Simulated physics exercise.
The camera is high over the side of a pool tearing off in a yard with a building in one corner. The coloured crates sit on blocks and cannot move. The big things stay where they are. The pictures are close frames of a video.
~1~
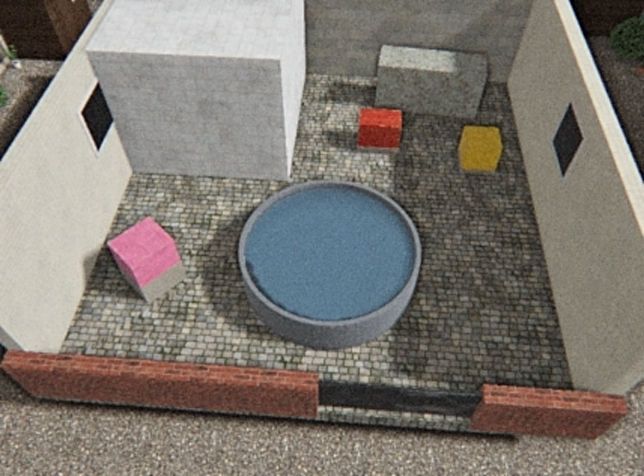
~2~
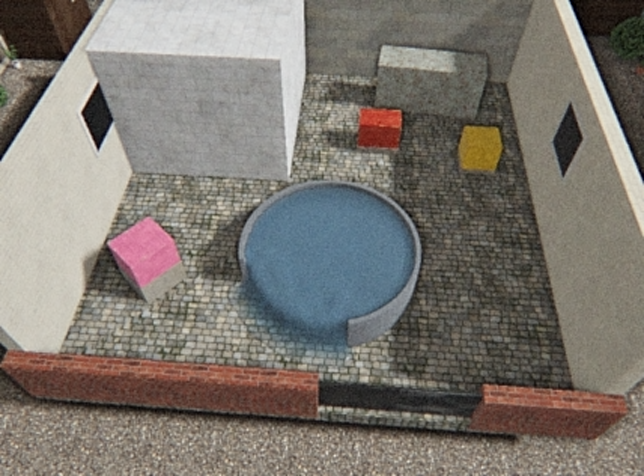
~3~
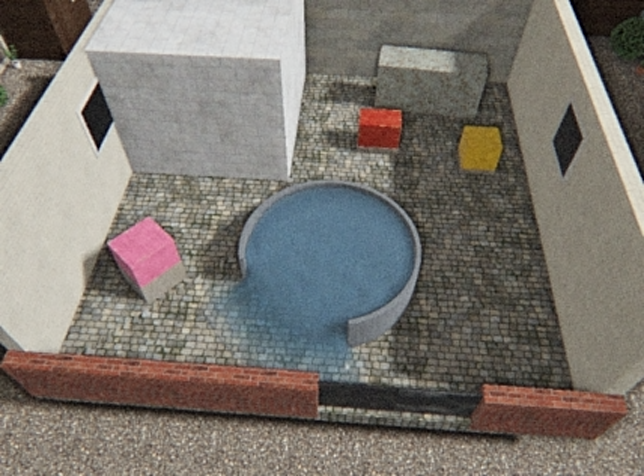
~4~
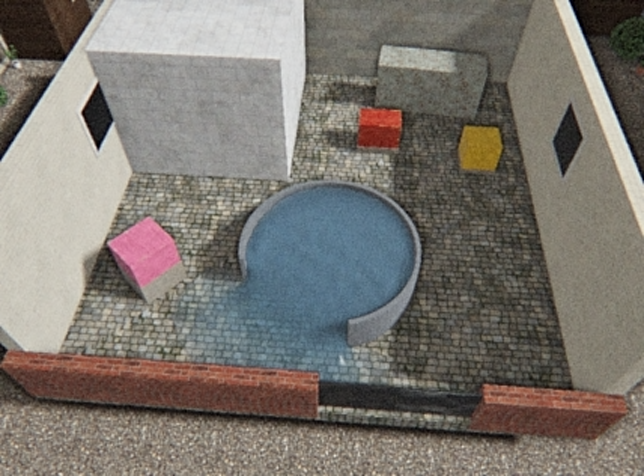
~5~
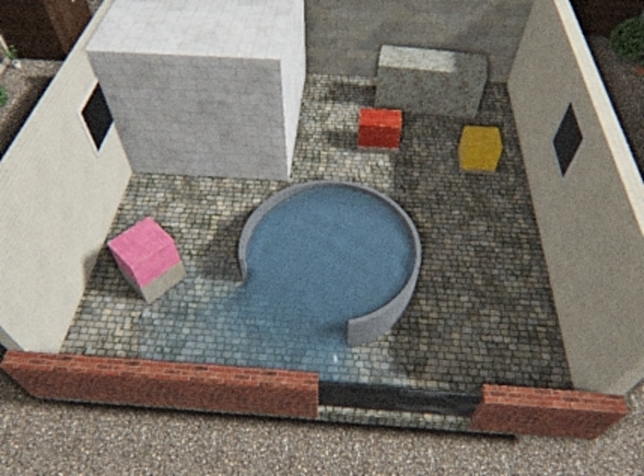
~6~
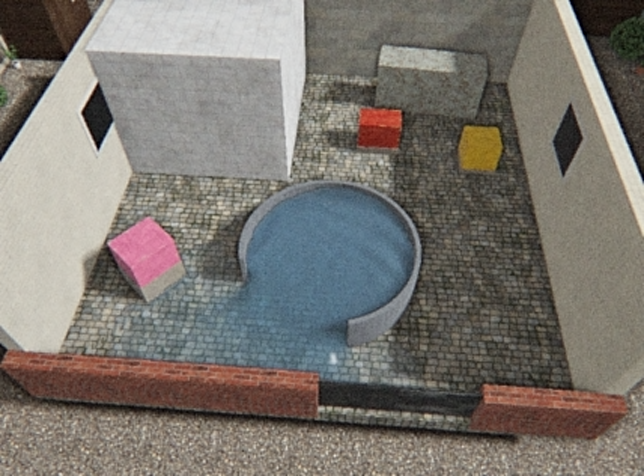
The clip opens on a round pool of still blue water in a paved, walled yard, with a pale building in the back left corner. The pool's front-left side opens and water pours through the gap, then spreads thinly over the paving toward the low brick wall and the pink box.
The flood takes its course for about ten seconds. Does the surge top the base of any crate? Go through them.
One by one: The red crate stays dry; the pink crate stays dry; the yellow crate gets wet.
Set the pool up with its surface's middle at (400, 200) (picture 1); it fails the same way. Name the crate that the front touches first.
I say the pink one.
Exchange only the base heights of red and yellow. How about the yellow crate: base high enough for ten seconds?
Then: Yellow gets wet.
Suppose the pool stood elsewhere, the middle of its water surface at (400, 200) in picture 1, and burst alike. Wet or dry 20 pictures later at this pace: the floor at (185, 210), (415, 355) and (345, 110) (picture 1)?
In that order: Awash, wet, not flooded.
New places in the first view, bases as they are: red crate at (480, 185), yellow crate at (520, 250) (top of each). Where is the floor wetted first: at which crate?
It is the pink crate.
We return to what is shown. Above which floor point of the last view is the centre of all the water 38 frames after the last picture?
Near (293, 269).
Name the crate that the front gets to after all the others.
That is the red one.
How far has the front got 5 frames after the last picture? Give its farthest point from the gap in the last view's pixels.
At about (559, 413).
A moment on, water covers 25 % of the floor; the red crate not reached, the pink crate water round its plinth, the yellow crate not reached.
Next, water covers 35 % of the floor; the red crate not reached, the pink crate water round its plinth, the yellow crate not reached.
Then, water covers 50 % of the floor; the red crate not reached, the pink crate water round its plinth, the yellow crate not reached.
Later, water covers 80 % of the floor; the red crate water round its plinth, the pink crate water round its plinth, the yellow crate water round its plinth.
In the end, water covers 95 % of the floor; the red crate stayed above the water, the pink crate stayed above the water, the yellow crate was topped.
